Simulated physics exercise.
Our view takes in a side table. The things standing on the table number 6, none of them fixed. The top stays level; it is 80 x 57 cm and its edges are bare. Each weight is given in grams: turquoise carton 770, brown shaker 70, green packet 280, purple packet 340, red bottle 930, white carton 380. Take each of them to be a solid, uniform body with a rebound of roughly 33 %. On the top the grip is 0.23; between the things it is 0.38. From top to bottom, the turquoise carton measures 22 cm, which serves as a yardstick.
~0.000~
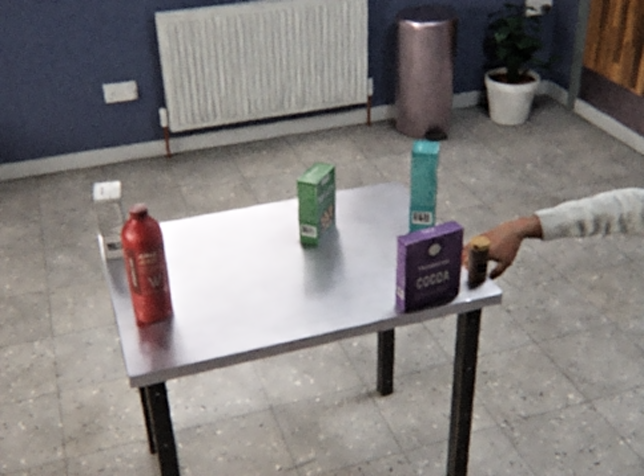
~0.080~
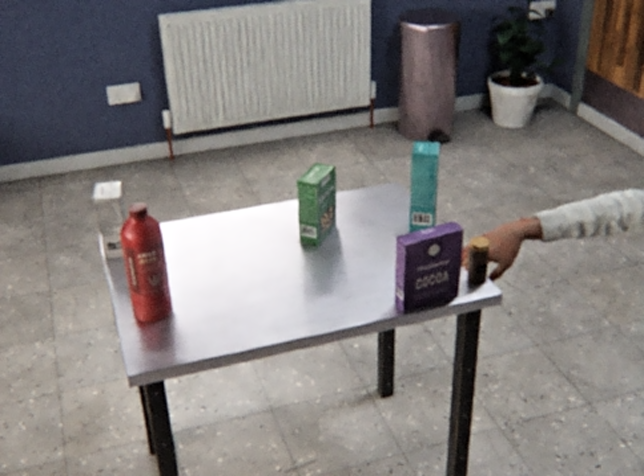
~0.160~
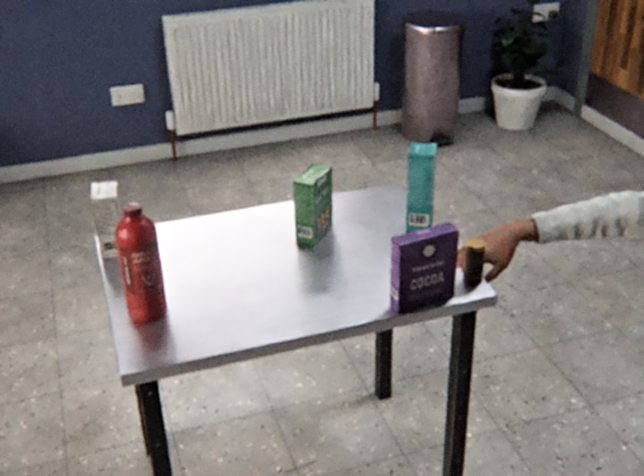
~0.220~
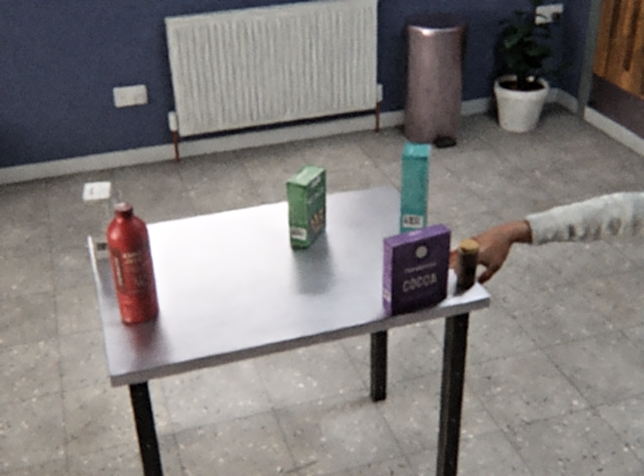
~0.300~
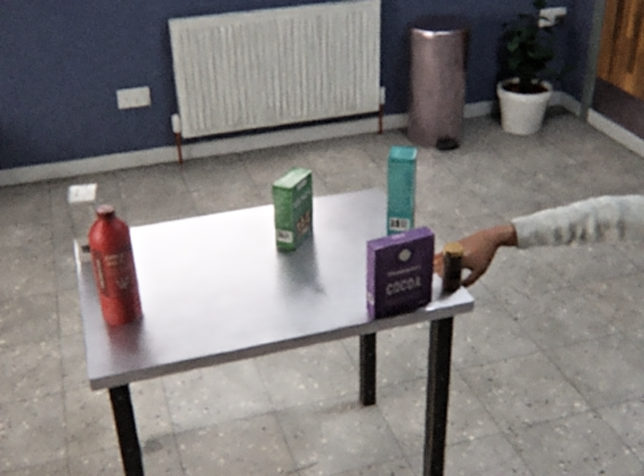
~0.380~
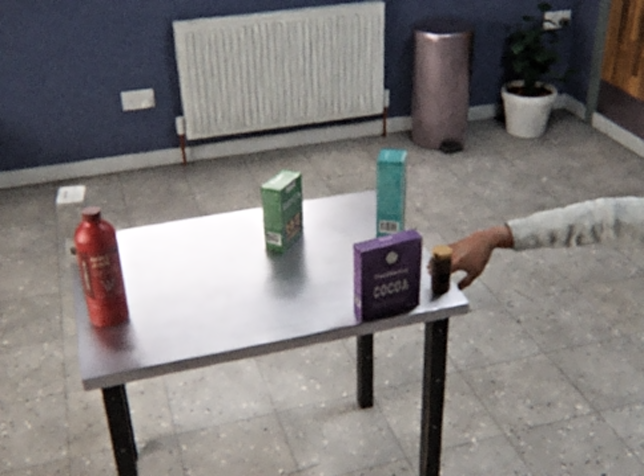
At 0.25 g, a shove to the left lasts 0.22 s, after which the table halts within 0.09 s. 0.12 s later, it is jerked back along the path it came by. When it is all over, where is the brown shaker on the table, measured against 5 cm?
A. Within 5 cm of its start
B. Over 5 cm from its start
(A) Within 5 cm of its start.
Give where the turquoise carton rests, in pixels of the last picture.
Roughly pixel (424, 192).
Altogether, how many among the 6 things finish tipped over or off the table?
That makes 1.
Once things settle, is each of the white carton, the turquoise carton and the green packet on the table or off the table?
White carton: Goes out of bounds; turquoise carton: Stays in bounds; green packet: Stays in bounds.
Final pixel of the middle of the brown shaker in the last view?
It ends up at about (477, 263).
After 0.68 s, table shifted 4 cm; white carton now off the table; brown shaker slid 4 cm near (449, 268); turquoise carton slid 4 cm.
After 0.88 s, turquoise carton slid 2 cm.
After 1.18 s, things are still on the move.
By the end (1.5 s), off the table, white carton; the other 5 in place, give or take 5 cm. Seen from the same camera at the end, brown shaker near (477, 263).
